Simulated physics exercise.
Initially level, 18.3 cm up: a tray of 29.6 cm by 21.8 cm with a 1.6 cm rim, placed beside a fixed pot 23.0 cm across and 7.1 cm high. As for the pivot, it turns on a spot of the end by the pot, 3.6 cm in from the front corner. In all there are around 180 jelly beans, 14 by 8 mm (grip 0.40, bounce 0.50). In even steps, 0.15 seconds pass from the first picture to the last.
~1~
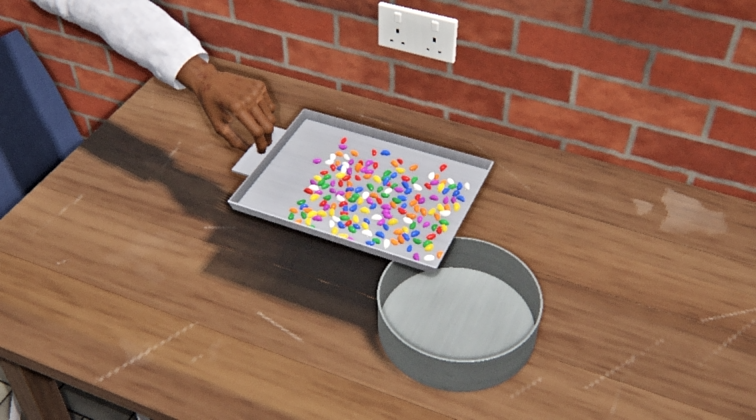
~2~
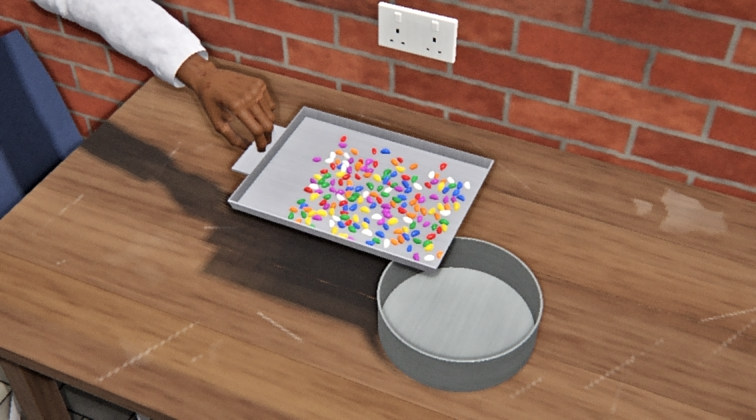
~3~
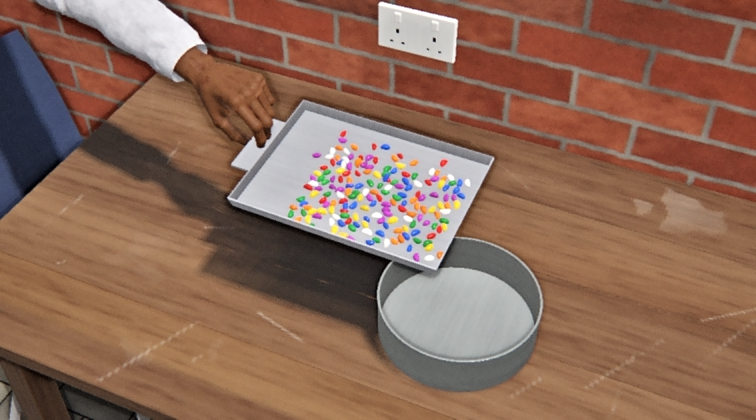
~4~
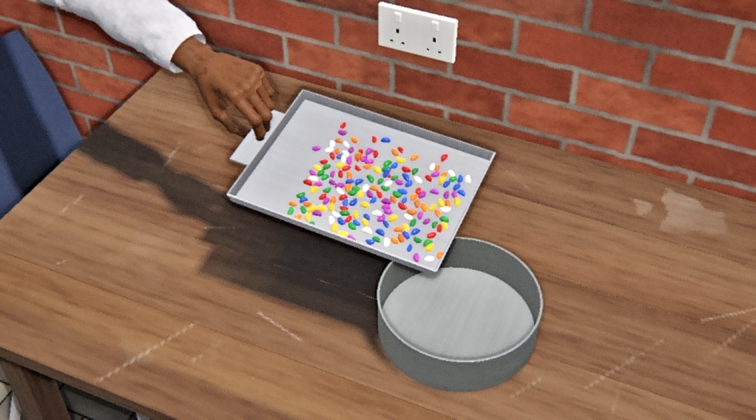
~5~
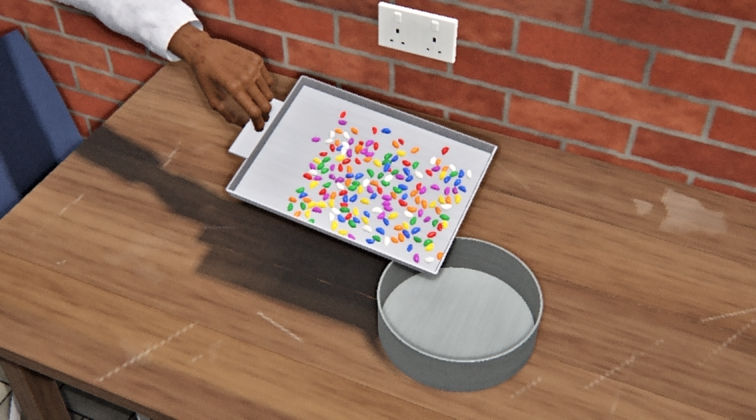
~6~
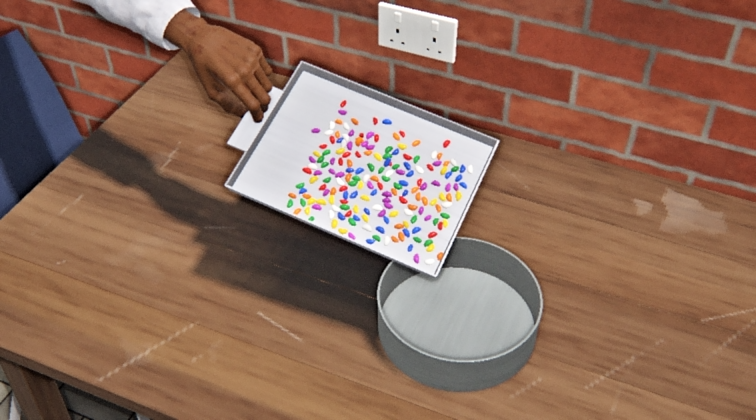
A hand in a white sleeve rests at the left end of a grey metal tray scattered with multicoloured jelly beans, seen from above on a wooden table against a red brick wall with a white socket. A round, empty grey pot stands at the tray's right front corner, and a blue chair is at the left. The tray, level at first, gradually tilts toward the pot, its back edge rising, while the beans stay spread across it and the camera remains still.
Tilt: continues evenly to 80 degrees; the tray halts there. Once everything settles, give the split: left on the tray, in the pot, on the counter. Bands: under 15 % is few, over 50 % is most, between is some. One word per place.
Left on the tray: Few, pot: Some, counter: Most.
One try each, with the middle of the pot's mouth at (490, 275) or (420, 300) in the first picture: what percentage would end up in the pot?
First try about 0 per cent, second try about 65 per cent.
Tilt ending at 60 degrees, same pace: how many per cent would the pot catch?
I'd expect some 25 per cent in the pot.
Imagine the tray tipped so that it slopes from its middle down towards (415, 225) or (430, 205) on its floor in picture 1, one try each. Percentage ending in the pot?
The share comes to about 65 in a hundred, then about 75 in a hundred.
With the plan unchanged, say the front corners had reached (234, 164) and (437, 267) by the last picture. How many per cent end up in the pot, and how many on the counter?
Split: Pot = 75, counter = 20.
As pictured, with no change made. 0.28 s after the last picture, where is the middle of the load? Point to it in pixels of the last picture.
Roughly pixel (392, 232).
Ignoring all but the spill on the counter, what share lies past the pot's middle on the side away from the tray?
Some 60 per cent of the spill lies beyond the centre.
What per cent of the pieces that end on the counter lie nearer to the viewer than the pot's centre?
100 %.
Then, 0.16 s after the last picture, tilt 52 degrees; the tray holds 100 %, the pot 0 %.
Then, 0.28 s after the last picture, tilt 73 degrees; the tray holds 100 %, the pot 0 %.
Then, 0.52 s after the last picture, tilt 80 degrees; the tray holds 15 %, the pot 20 %.
In the end, tray 5 %, pot 35 %, counter 60 %.
